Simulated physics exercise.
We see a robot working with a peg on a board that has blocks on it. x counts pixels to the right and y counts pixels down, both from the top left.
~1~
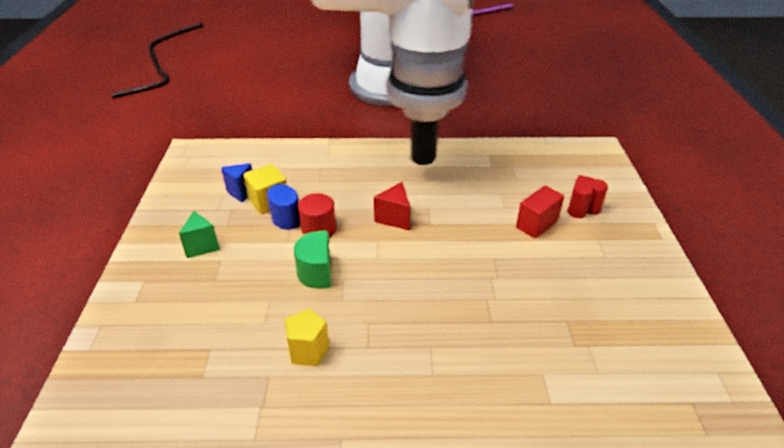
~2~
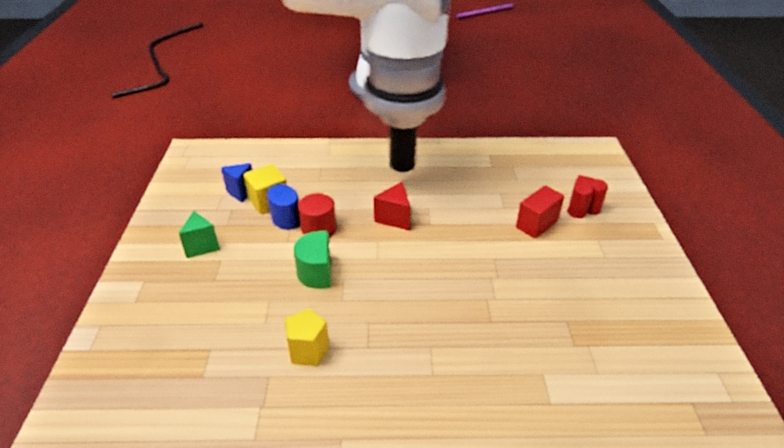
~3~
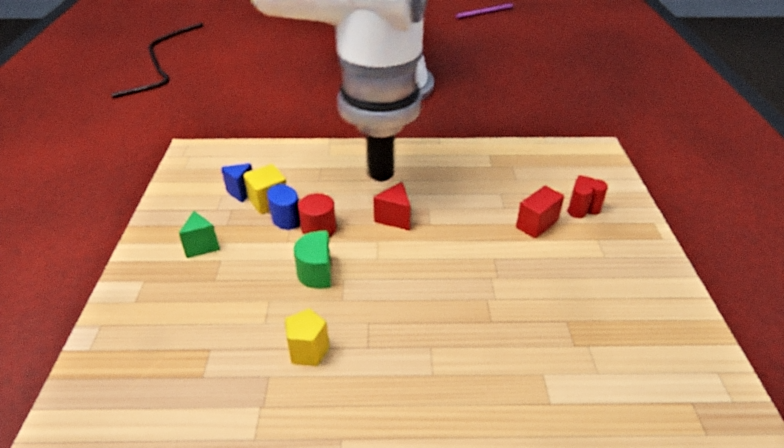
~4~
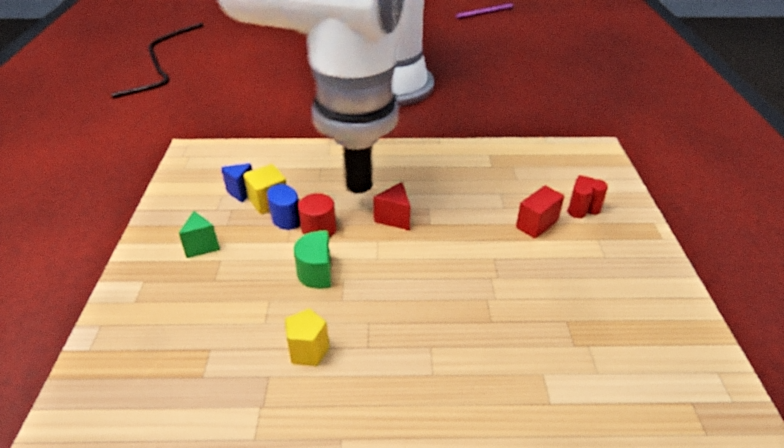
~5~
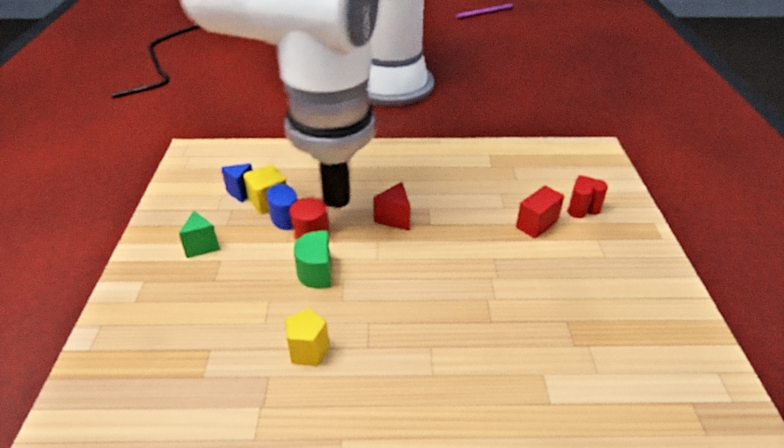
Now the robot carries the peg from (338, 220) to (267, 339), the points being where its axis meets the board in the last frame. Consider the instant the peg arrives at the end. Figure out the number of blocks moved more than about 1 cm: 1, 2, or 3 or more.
The answer will be at least three.
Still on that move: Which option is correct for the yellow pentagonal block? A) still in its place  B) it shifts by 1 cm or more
B (it shifts by 1 cm or more)
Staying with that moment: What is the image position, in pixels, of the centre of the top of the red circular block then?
Its top face will be centred at roughly (278, 228).
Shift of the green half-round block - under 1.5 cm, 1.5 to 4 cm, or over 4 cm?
Beyond 4 cm.
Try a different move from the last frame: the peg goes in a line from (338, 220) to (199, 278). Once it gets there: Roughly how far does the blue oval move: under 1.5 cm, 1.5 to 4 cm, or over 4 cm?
Under 1.5 cm.
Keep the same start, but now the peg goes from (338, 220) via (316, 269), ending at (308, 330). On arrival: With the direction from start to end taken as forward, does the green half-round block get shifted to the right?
Short answer: Yes.
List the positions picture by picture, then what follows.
In the first picture, peg tip at (423, 159); block tops, blue oval at (282, 194); yellow pentagonal block at (304, 324); red circular block at (316, 203); green half-round block at (313, 246).
In the second picture, peg at (403, 166); blocks unchanged.
In the third picture, peg at (381, 175); blocks unchanged.
In the fourth picture, peg at (359, 187); blocks unchanged.
In the fifth picture, peg at (337, 201); blue oval at (282, 194); yellow pentagonal block at (304, 324); red circular block at (309, 207); green half-round block at (313, 246).
On the path given first. One third of the way, peg at (315, 235); red circular block at (281, 226); green half-round block at (308, 256).
Two thirds of the way, peg at (291, 275); yellow pentagonal block at (305, 333); red circular block at (278, 228); green half-round block at (291, 301), turned 25° anticlockwise.
At the end, peg at (262, 320); blue oval in place; yellow pentagonal block at (319, 370), turned 25° anticlockwise; red circular block at (278, 228); green half-round block at (281, 349), turned 60° anticlockwise.
